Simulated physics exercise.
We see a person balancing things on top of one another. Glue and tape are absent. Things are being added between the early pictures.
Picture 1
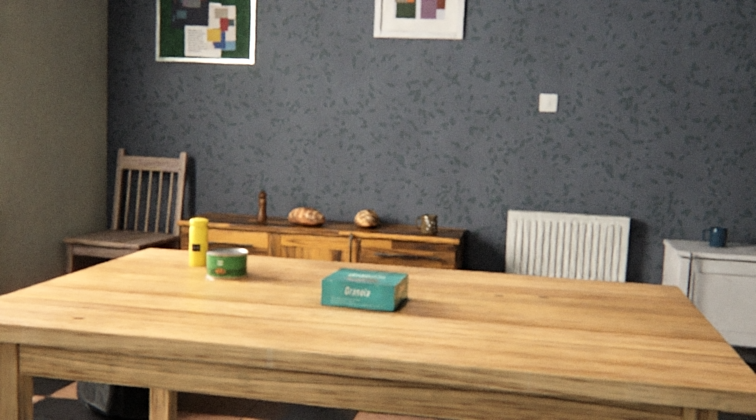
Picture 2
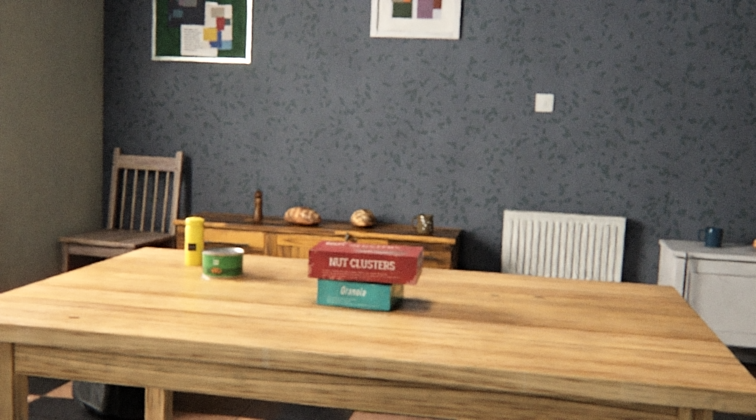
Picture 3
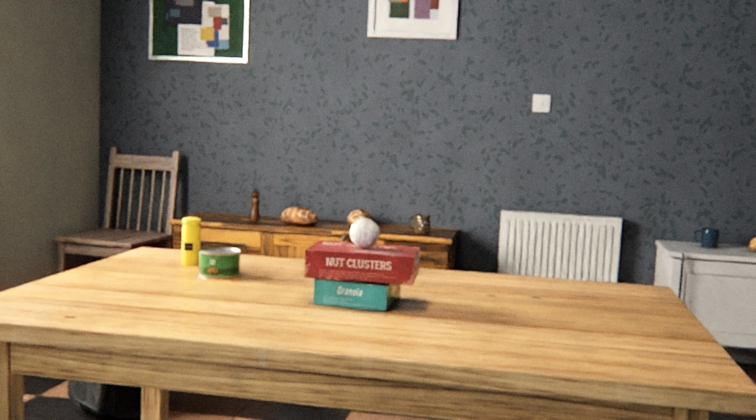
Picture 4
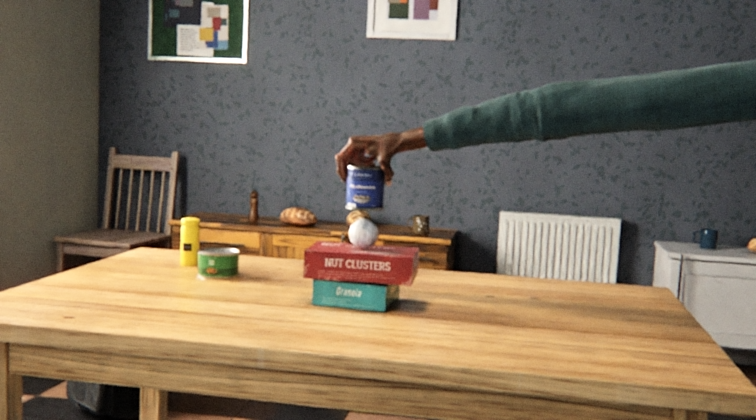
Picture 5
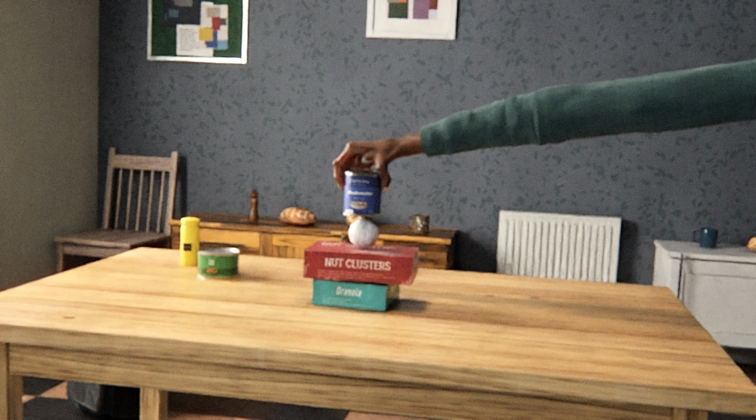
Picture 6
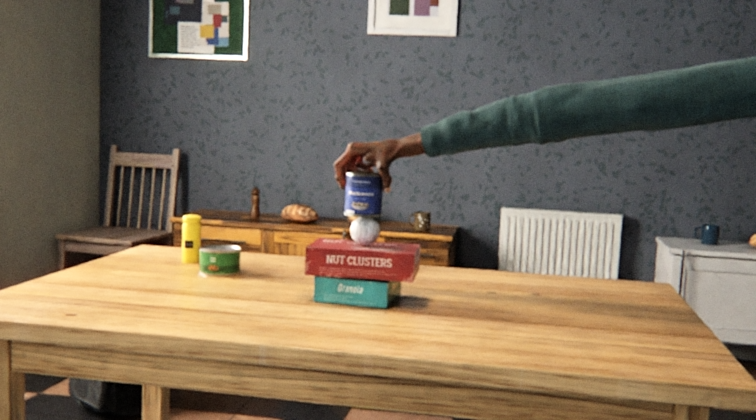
We see a turquoise packet on a wooden table, then a red packet on top of it and a round white item on that, before a hand lowers a blue pot onto the white item and keeps holding it.
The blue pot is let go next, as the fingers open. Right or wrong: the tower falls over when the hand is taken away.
Right.
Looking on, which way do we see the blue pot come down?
It ends up further left.
Then, 0.60 s after the last picture, blue pot now fallen.
Then, 1.00 s after the last picture, things are still on the move.
At rest, fallen, blue pot; the other 5 in place. Seen from the same camera at the end, blue pot near (198, 263). The pile loses its balance.
